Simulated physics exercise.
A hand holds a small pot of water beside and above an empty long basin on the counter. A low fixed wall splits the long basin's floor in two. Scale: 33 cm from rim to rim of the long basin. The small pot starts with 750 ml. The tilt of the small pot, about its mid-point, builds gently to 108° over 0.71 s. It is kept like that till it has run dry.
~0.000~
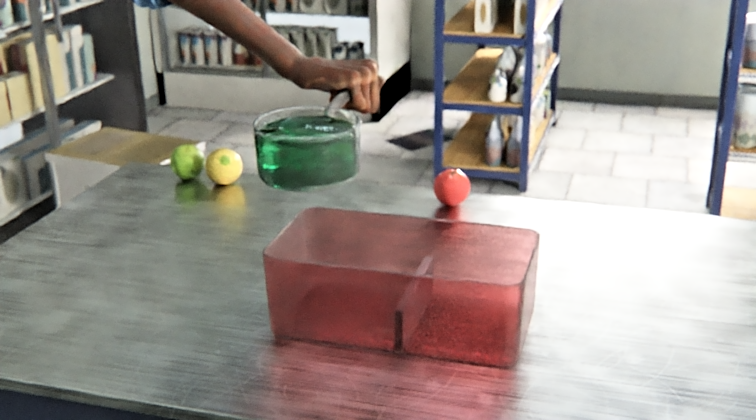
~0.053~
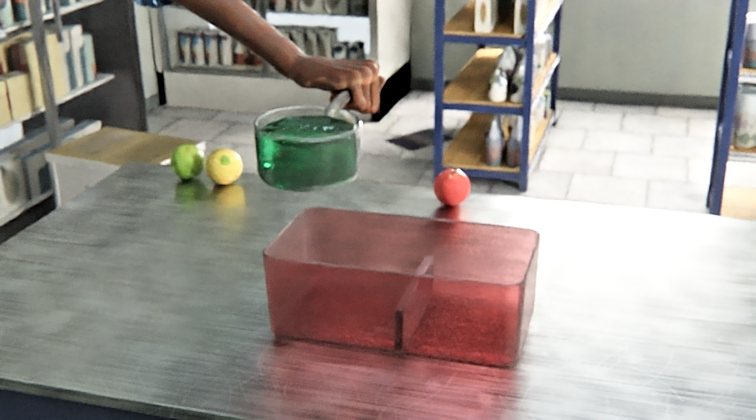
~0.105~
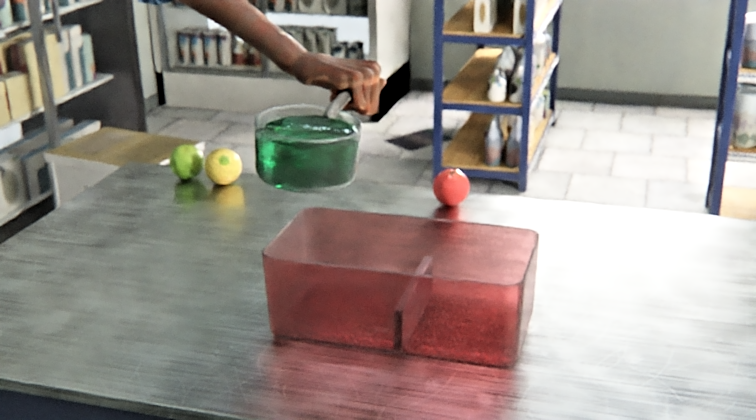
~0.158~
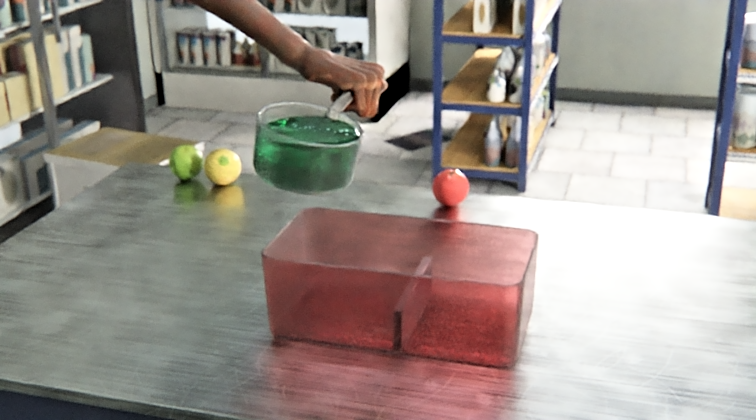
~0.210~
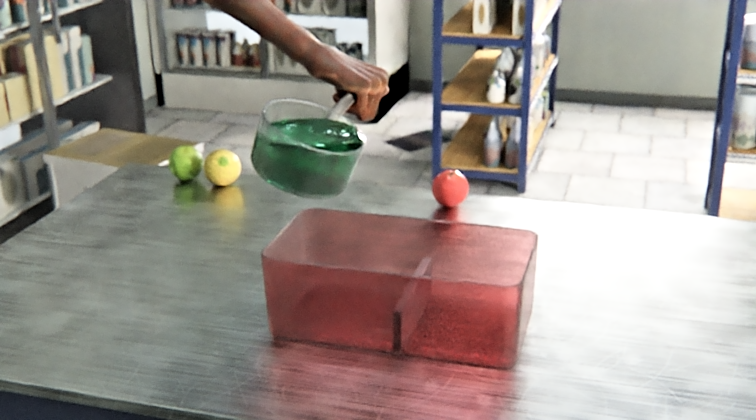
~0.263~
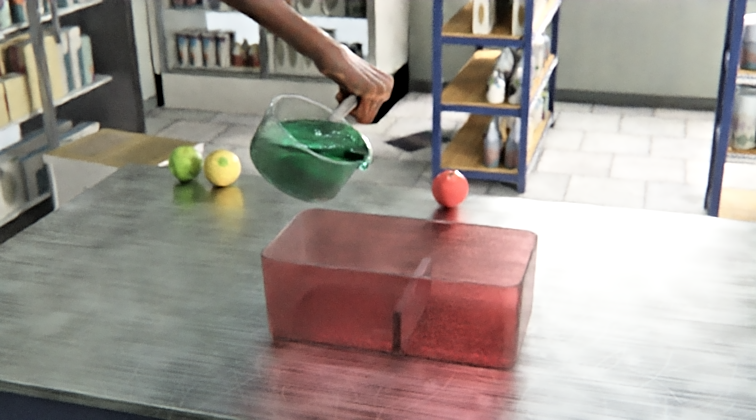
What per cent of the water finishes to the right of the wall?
Roughly 20 per cent is past the wall.
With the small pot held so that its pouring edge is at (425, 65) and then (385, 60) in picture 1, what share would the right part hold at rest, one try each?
In turn about 90 and 75 per cent.
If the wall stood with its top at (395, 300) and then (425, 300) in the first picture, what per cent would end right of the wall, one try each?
In turn about 65 and 15 per cent.
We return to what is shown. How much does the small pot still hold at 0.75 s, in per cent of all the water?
About 4 per cent.
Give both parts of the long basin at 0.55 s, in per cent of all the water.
Left about 26, right about 14.
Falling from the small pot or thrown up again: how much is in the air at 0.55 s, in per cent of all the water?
Near 34 in a hundred.
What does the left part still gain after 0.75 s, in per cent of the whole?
About 6 per cent.
By 0.55 s the tilt is 95° and 25 per cent is still to pour, 26 is left of the wall and 14 right of it.
By 0.75 s the tilt is 108° and 4 per cent is still to pour, 72 is left of the wall and 19 right of it.
By 0.97 s the tilt is 108° and 0 per cent is still to pour, 77 is left of the wall and 20 right of it.
By 1.21 s the tilt is 108° and 0 per cent is still to pour, 78 is left of the wall and 20 right of it.
At rest 78 per cent lies left of the wall, 20 right of it and 2 outside.
